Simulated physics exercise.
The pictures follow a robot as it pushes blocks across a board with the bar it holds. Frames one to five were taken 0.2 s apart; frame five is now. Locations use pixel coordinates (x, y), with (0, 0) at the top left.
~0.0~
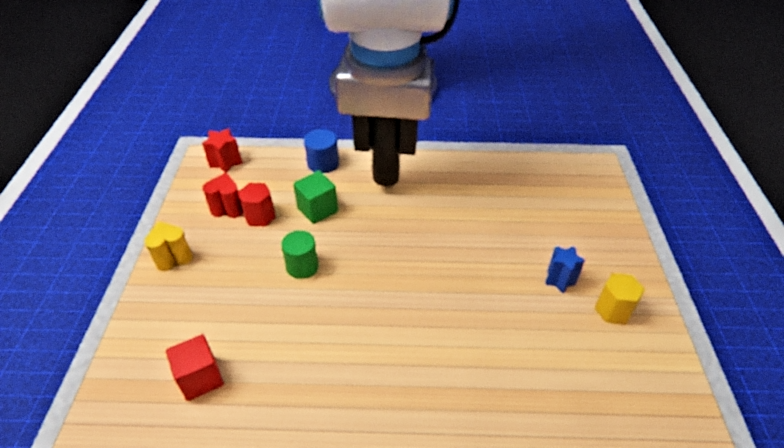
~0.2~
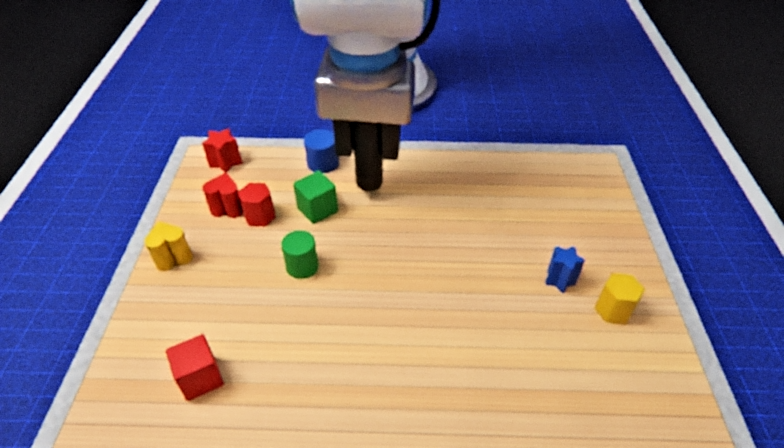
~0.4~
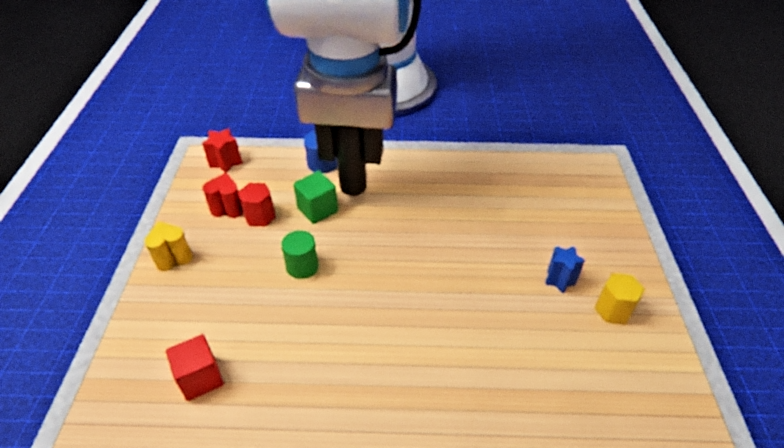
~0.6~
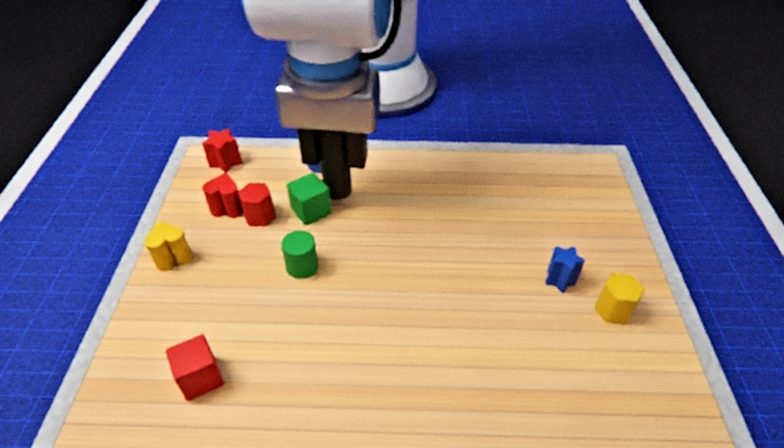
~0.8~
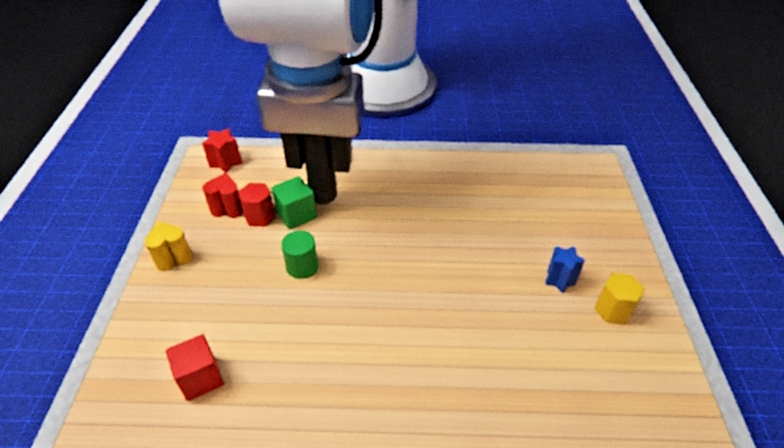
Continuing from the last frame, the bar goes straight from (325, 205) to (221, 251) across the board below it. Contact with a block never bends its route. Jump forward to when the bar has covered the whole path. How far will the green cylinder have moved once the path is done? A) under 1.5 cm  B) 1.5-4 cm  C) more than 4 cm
A - under 1.5 cm.
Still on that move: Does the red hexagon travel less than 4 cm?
No, it doesn't check out.
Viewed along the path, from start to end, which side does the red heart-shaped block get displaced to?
To the right.
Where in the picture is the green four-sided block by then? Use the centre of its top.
Its top face will be centred at roughly (184, 218).
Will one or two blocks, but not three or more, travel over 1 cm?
I expect not.
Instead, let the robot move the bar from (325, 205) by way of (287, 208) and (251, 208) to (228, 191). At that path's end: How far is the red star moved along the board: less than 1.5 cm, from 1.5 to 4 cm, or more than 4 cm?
I reckon it covers less than 1.5 cm.
What follows on the original path. One third of the way, bar at (290, 210); red heart-shaped block at (210, 183), turned 45° clockwise; red hexagon at (223, 201); green four-sided block at (256, 201), turned 20° clockwise.
Two thirds of the way, bar at (255, 226); red heart-shaped block at (204, 183), turned 75° clockwise; red hexagon at (188, 206), turned 30° clockwise; green four-sided block at (218, 213), turned 35° clockwise.
At the end, bar at (218, 242); yellow heart-shaped block at (159, 237); red heart-shaped block at (204, 183), turned 75° clockwise; red hexagon at (165, 203), turned 55° clockwise; green four-sided block at (184, 218), turned 65° clockwise; green cylinder not moved.
